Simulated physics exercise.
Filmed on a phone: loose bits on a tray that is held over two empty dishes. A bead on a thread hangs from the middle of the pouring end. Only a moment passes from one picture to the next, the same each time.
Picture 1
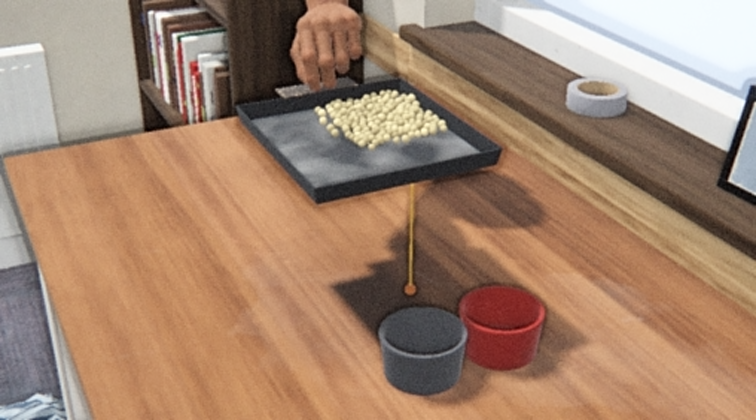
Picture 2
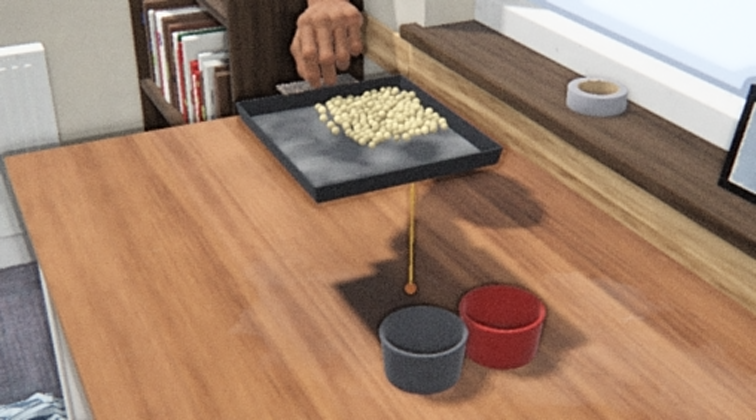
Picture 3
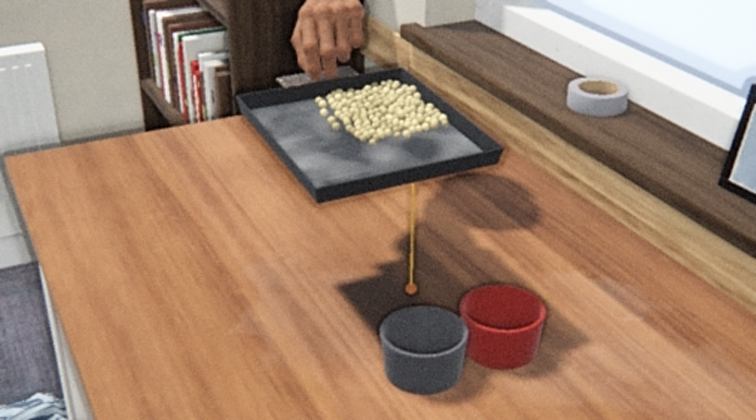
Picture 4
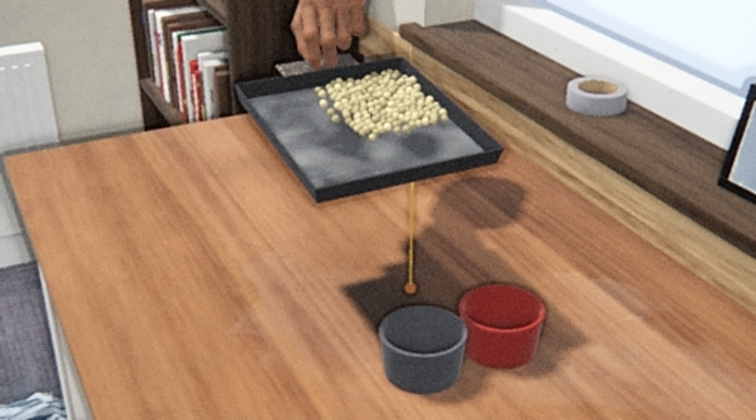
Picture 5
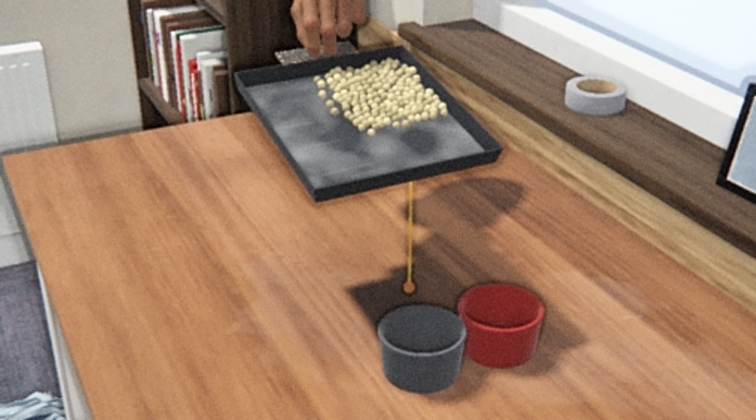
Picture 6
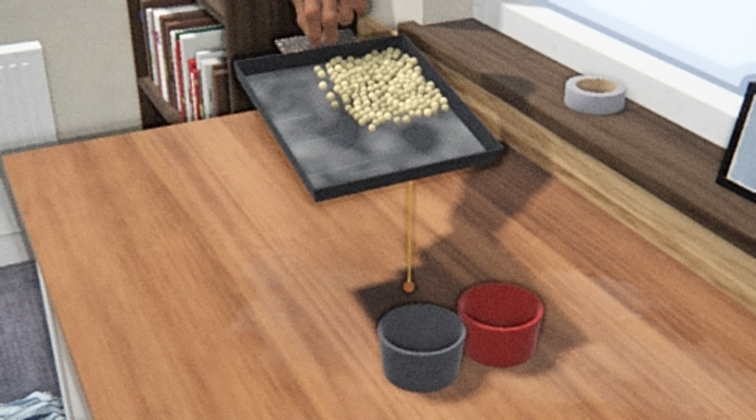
The clip shows a hand holding a dark tray of pale, round beans above a gray dish and a red dish on a wooden table, then gradually raising its far end so the tray tilts slightly toward the viewer.
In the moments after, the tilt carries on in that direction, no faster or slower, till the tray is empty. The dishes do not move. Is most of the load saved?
The two hold the larger part of the load.
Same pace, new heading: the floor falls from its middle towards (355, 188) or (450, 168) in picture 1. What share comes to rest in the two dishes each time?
Near 10 % and 40 %.
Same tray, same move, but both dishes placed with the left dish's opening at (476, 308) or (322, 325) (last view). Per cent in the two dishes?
In turn 50 and 10 in a hundred.
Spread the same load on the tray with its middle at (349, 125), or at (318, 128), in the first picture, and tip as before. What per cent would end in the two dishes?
Near 60 % and 50 %.
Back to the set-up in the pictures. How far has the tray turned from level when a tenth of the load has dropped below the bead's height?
Roughly 100°.
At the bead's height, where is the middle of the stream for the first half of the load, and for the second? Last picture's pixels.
First near (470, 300), later near (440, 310).
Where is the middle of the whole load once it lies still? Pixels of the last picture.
Around (448, 359).
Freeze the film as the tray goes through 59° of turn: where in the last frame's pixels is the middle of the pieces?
At about (436, 159).
Shortly afterwards, tray tipped steeply; all but a few on the tray; only a few in the left dish; only a few in the right dish; only a few in the air.
Next, tray tipped right over; the bulk on the tray; only a few in the left dish; a little in the right dish; only a few outside both; a little in the air.
Some moments later, tray tipped past a quarter turn; near a third in the left dish; near a third in the right dish; near a quarter outside both.
In the end, tray tipped past a quarter turn; near a third in the left dish; near a third in the right dish; near a quarter outside both.
